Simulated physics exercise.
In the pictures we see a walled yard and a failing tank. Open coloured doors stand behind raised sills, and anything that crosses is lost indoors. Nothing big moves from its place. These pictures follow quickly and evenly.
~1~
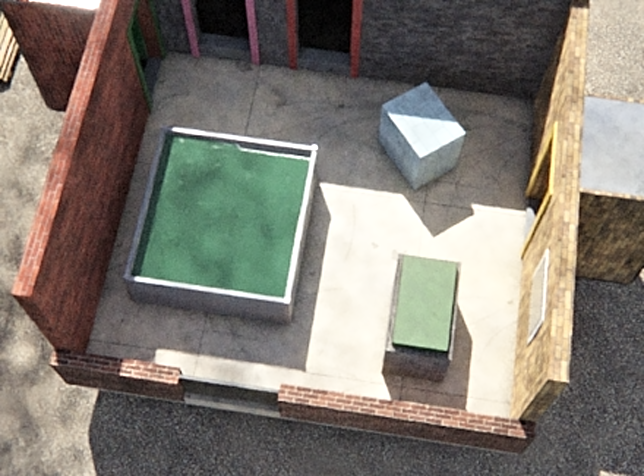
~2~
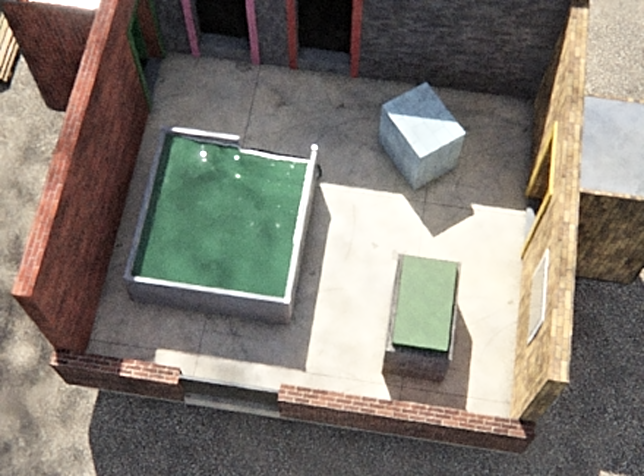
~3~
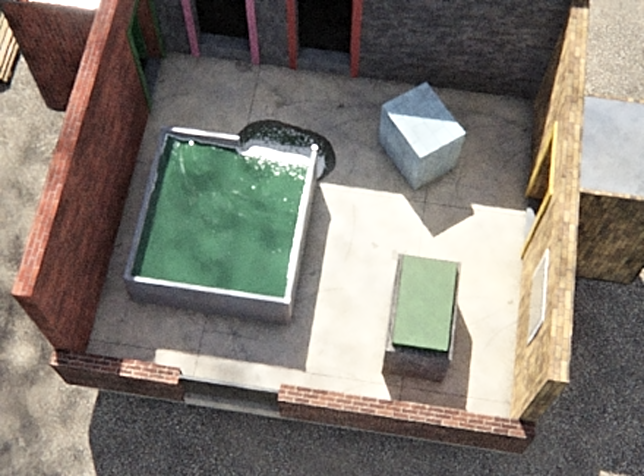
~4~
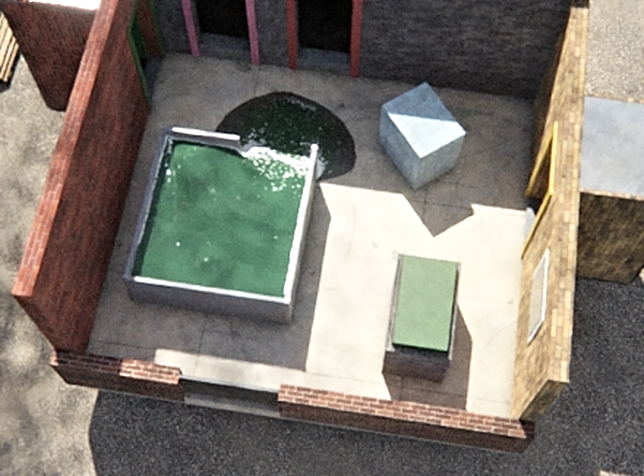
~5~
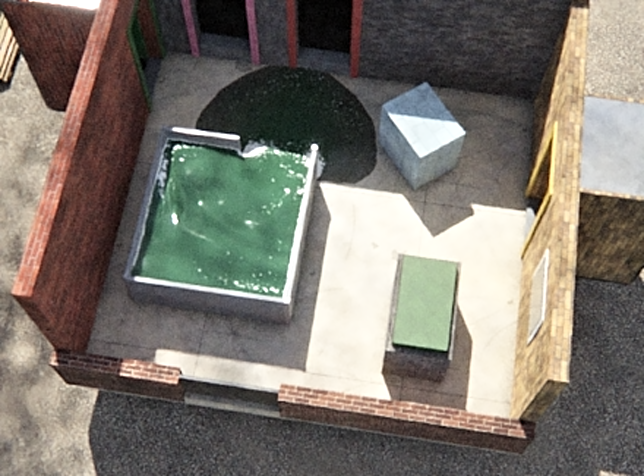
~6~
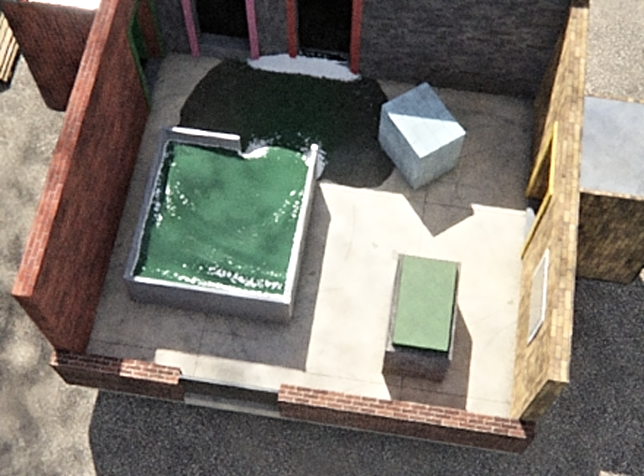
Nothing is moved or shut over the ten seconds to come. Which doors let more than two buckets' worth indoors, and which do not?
The yellow door lets more through; the red door lets more through; the green door lets more through; the pink door does not.
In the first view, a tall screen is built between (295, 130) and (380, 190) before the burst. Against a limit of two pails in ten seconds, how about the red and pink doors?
Result - red door: Safe; pink door: Swamped.
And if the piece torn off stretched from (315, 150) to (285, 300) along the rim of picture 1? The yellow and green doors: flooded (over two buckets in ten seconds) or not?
Here the yellow door gets too much, and the green door gets too much.
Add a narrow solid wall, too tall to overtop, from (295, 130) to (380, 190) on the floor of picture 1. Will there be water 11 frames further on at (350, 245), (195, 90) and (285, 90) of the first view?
Results in sequence: Swamped / swamped / swamped.
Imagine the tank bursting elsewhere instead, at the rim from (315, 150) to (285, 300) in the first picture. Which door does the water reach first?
The yellow door.
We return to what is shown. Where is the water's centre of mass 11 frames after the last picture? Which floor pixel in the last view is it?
That puts it at around (266, 188).
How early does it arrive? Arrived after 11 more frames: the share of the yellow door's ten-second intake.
About 0 per cent.
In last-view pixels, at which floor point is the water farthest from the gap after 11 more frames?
The front should reach about (531, 107).
A moment on, water covers 25 % of the floor; the yellow door not reached, the red door over two buckets in, the green door wet at the sill, nothing in, the pink door wet at the sill, nothing in.
Next, water covers 35 % of the floor; the yellow door not reached, the red door far over two buckets in, the green door over two buckets in, the pink door wet at the sill, nothing in.
Then, water covers 60 % of the floor; the yellow door under two buckets in, the red door far over two buckets in, the green door far over two buckets in, the pink door under two buckets in.
Later, water covers 95 % of the floor; the yellow door over two buckets in, the red door far over two buckets in, the green door far over two buckets in, the pink door under two buckets in.
In the end, water covers 95 % of the floor; the yellow door over two buckets in, the red door far over two buckets in, the green door far over two buckets in, the pink door under two buckets in.
